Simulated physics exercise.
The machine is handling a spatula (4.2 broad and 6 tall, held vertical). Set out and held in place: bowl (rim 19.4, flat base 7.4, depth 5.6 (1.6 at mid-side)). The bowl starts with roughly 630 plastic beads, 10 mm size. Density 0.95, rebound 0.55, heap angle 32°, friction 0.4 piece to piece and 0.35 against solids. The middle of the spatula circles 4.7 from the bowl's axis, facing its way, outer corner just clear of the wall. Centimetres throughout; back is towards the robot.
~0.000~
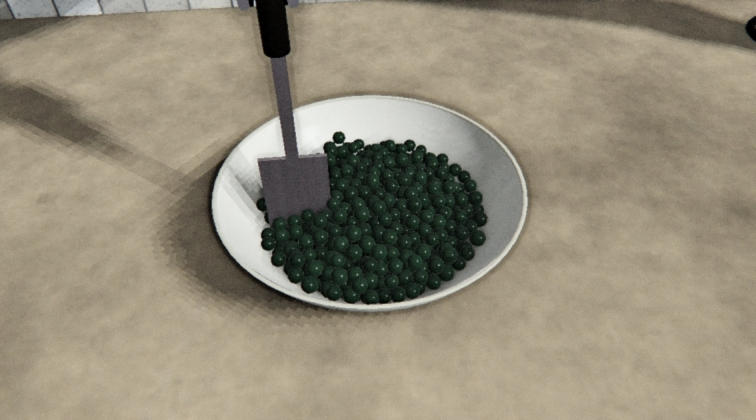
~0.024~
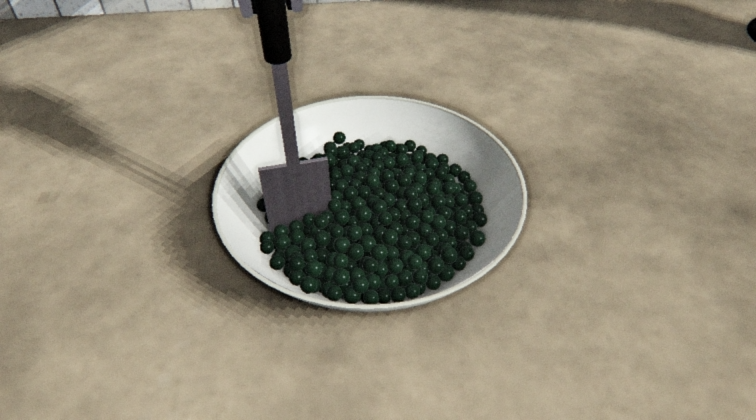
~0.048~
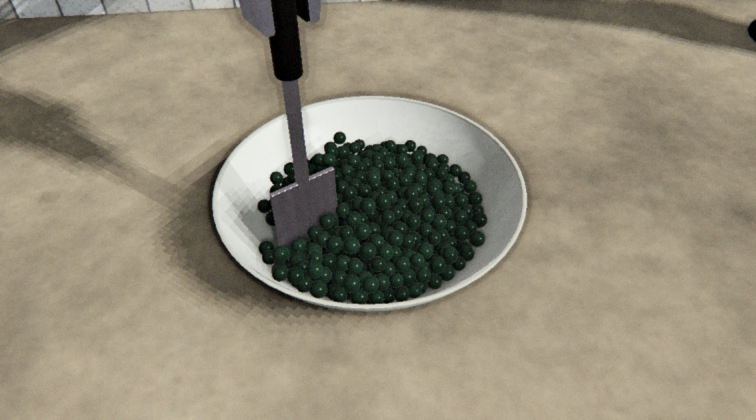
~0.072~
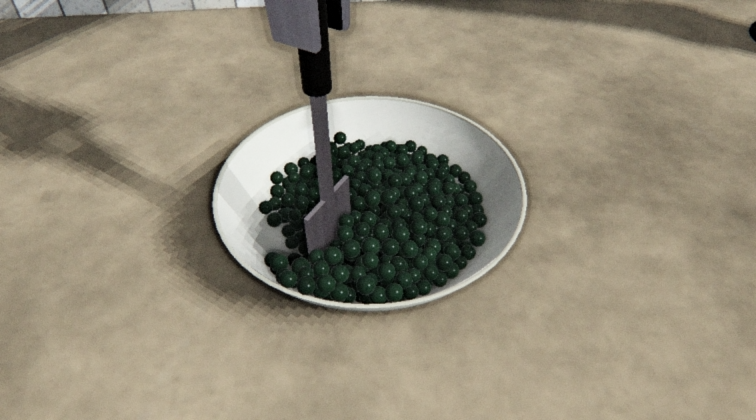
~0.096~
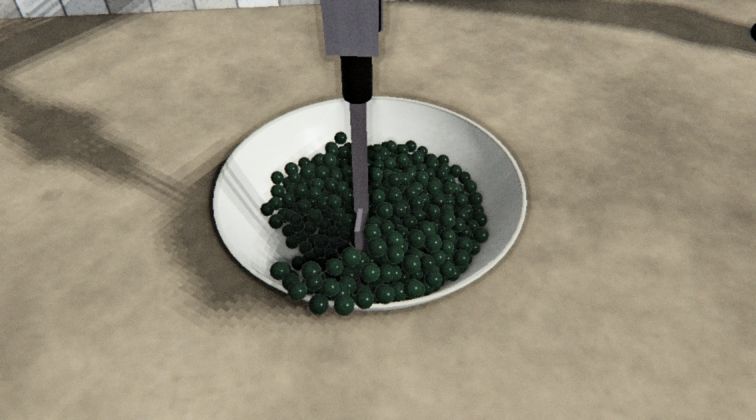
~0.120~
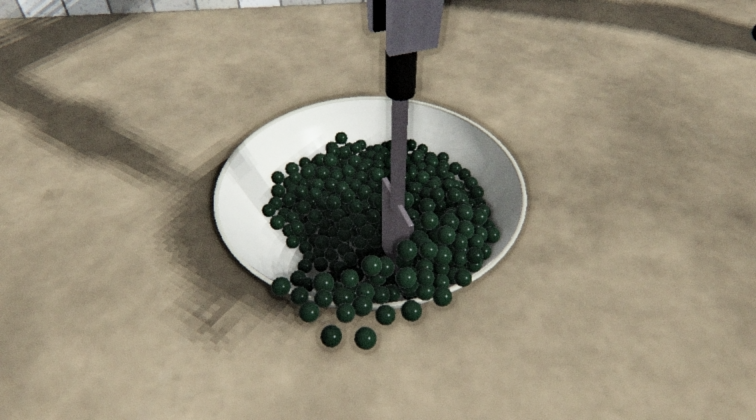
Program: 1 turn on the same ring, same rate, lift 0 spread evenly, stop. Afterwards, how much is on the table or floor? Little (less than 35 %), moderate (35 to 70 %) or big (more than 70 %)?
Share on the table or floor: Moderate (35 to 70 %).
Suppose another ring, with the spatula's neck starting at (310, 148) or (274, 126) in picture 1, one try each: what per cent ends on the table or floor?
About 40 and 35 per cent.
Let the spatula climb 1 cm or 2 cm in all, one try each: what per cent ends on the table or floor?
About 35 and 30 per cent.
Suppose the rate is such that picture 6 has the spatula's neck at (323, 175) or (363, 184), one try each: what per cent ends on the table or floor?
About 20 and 35 per cent.
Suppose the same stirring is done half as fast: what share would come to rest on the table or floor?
It would be near 20 per cent.
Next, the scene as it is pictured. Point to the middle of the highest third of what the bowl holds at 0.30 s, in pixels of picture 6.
Near (318, 135).
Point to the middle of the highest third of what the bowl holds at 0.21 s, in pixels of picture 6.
Near (433, 155).
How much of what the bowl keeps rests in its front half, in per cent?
Roughly 65 per cent.
After 0.21 s, 198° round, highest piece 15 above the table; 522 in the bowl, 2 on the table or floor, 106 in flight or on the tool.
After 0.30 s, 292° round, highest piece 16 above the table; 446 in the bowl, 77 on the table or floor, 107 in flight or on the tool.
After 0.54 s, 0° round, highest piece 6 above the table; 344 in the bowl, 280 on the table or floor, 6 in flight or on the tool.
After 1.24 s, 0° round, highest piece 5 above the table; 344 in the bowl, 286 on the table or floor.
In the end, 344 in the bowl, 286 on the table or floor. That is 45 % on the table or floor.
